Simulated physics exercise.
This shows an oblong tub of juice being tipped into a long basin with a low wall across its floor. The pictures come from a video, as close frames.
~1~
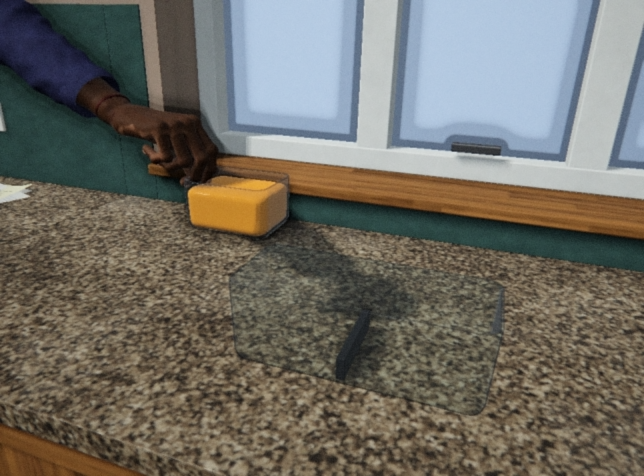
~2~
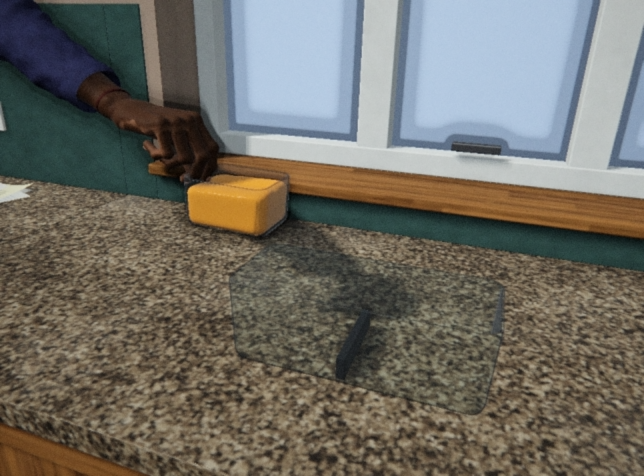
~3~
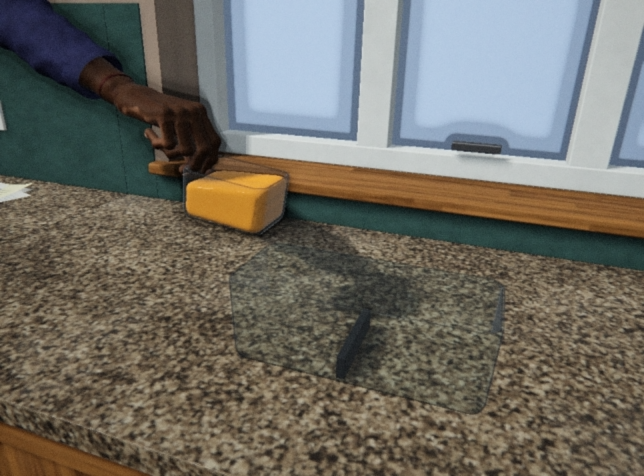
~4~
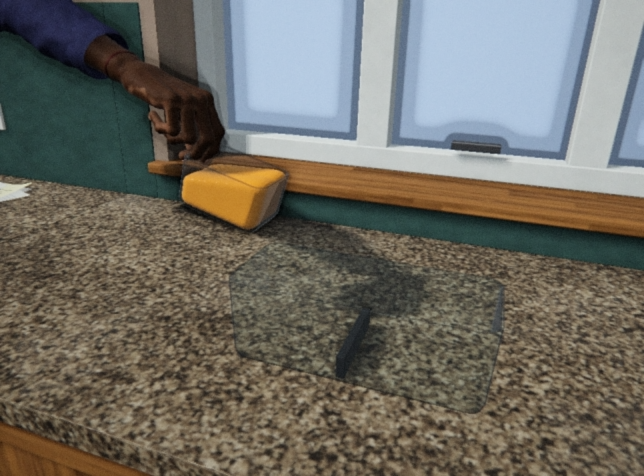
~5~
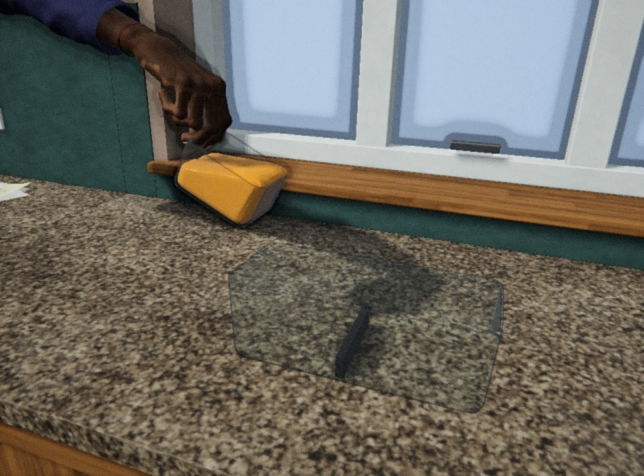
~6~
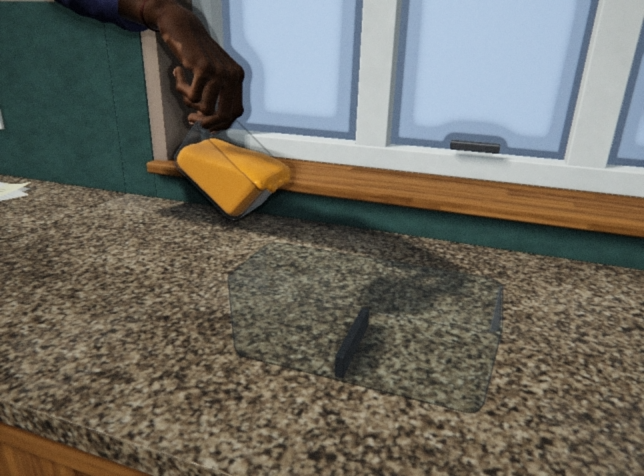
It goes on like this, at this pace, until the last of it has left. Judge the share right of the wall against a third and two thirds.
Sits mid-range.
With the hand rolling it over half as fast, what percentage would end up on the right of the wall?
Roughly 45 in a hundred.
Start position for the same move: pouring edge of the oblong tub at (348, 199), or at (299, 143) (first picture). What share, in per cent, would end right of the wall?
Try one: 70 %; try two: 70 %.
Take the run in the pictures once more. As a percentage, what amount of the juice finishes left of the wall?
It comes to about 45 per cent.
A moment on, the oblong tub is tipped right over and 28 per cent is still to pour, 12 is left of the wall and 0 right of it.
Next, the oblong tub is tipped right over and 3 per cent is still to pour, 25 is left of the wall and 61 right of it.
Then the oblong tub is tipped right over and 0 per cent is still to pour, 36 is left of the wall and 47 right of it.
Later the oblong tub is tipped right over and 0 per cent is still to pour, 45 is left of the wall and 50 right of it.
At rest 46 per cent lies left of the wall, 50 right of it and 4 outside.
